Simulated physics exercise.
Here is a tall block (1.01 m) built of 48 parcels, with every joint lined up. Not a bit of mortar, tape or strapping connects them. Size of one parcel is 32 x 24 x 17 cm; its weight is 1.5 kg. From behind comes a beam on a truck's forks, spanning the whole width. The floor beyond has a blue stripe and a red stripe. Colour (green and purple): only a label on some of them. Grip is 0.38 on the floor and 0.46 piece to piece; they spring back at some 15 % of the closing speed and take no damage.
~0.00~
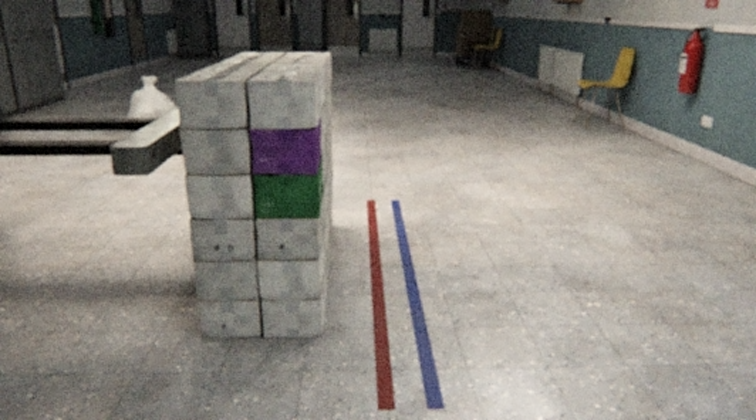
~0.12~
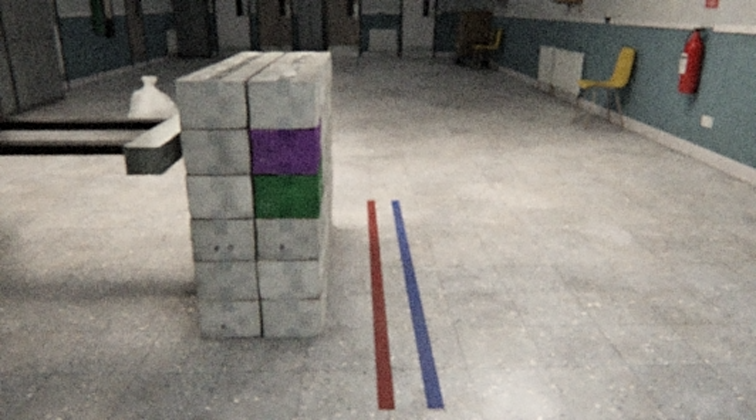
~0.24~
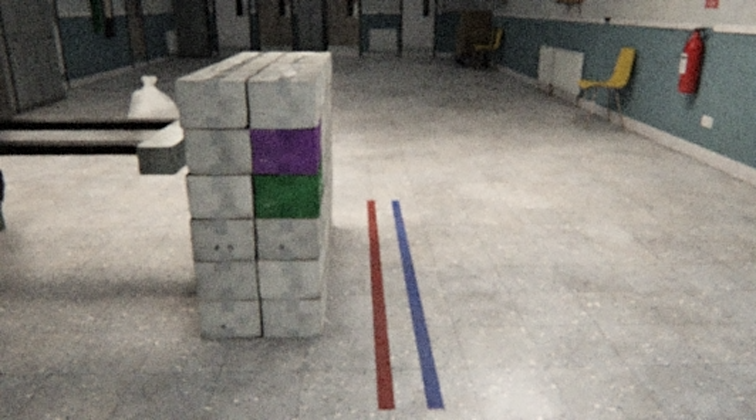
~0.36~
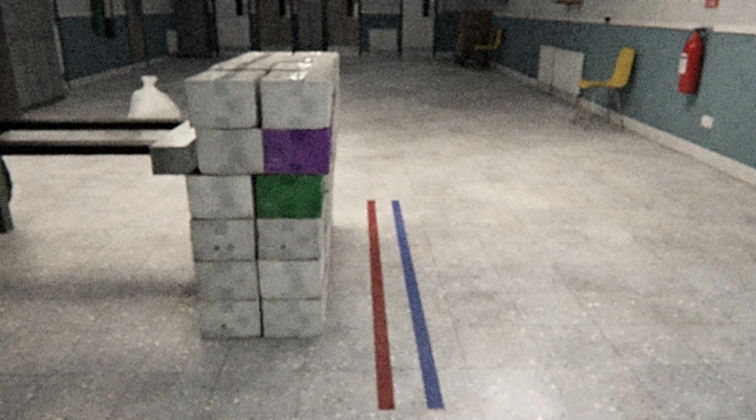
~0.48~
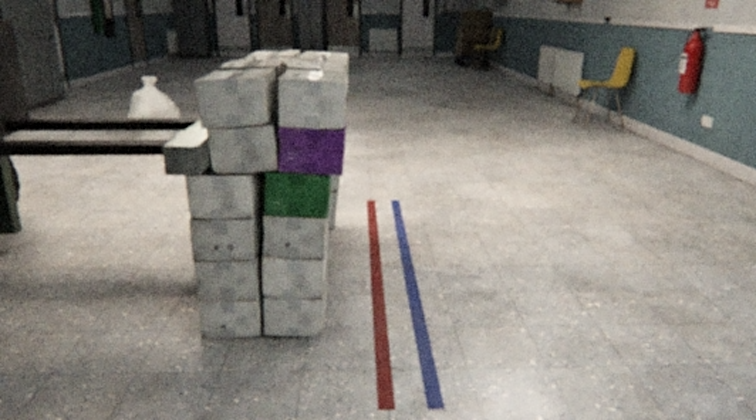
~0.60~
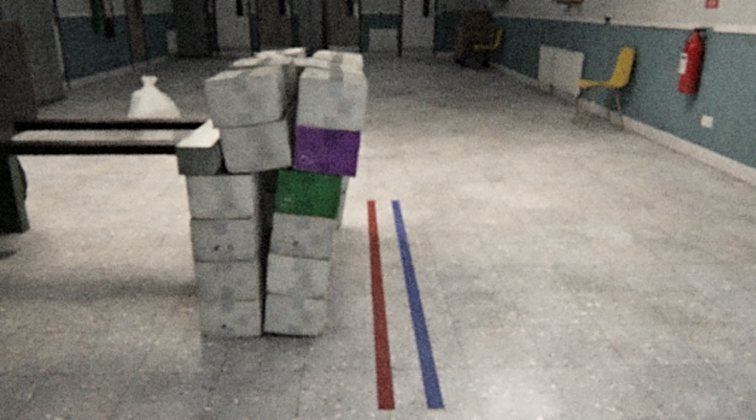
A tall stack of pale blocks leans right as a beam pushes its upper left side.
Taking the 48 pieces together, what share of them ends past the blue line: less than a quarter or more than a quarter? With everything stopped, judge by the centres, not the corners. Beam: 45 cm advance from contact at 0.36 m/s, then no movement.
Upwards of a quarter.
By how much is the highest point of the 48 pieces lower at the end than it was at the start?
Around 35 centimetres.
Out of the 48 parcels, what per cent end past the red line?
60 per cent or so.
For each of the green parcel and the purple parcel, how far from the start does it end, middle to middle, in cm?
For green it's 120 cm, and for purple it's 140 cm.
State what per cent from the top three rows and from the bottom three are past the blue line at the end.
80 % and 20 %.
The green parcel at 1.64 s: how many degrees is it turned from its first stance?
Tilt: Approx. 130°.
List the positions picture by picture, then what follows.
In the first picture (pixels give the middle of a visible side), beam (132, 161) 8 cm from the stack; red line, near end, (382, 350); blue line, near end, (425, 349); purple parcel (284, 152); green parcel (287, 197); none has stirred.
Beam (145, 161) 36 mm from the stack; green parcel (287, 197), in the second picture.
Beam (158, 161) 7 mm in; purple parcel (284, 152), in the third picture.
Beam (171, 161) 50 mm in; purple parcel (296, 153) 44 mm from its place; movement in 24 of them, in the fourth picture.
Beam (185, 161) 9 cm in; purple parcel (311, 152) 3° from how it stood; green parcel (297, 196) 3° from how it stood; movement in 38 of them, in the fifth picture.
Beam (197, 161) 14 cm in; red line, near end, (382, 350); blue line, near end, (425, 349); purple parcel (327, 152) 7° from how it stood; green parcel (308, 195) 7° from how it stood; movement in 40 of them, in the sixth picture.
After 0.94 s, none of the 48 parcels past the blue line, 40 disturbed; purple parcel 20° from how it stood; green parcel 20° from how it stood.
After 1.26 s, 9 of the 48 parcels past the blue line; purple parcel 48° from how it stood, 22 cm lower; green parcel 47° from how it stood, 13 cm lower.
After 1.64 s, 22 of the 48 parcels past the blue line; green parcel on its side; purple parcel on its side.
In the end (2.8 s), 22 of the 48 parcels past the blue line; green parcel upside down; purple parcel on its side. That is 46 per cent. From the last view, middles, green parcel near (548, 303), purple parcel near (604, 298).
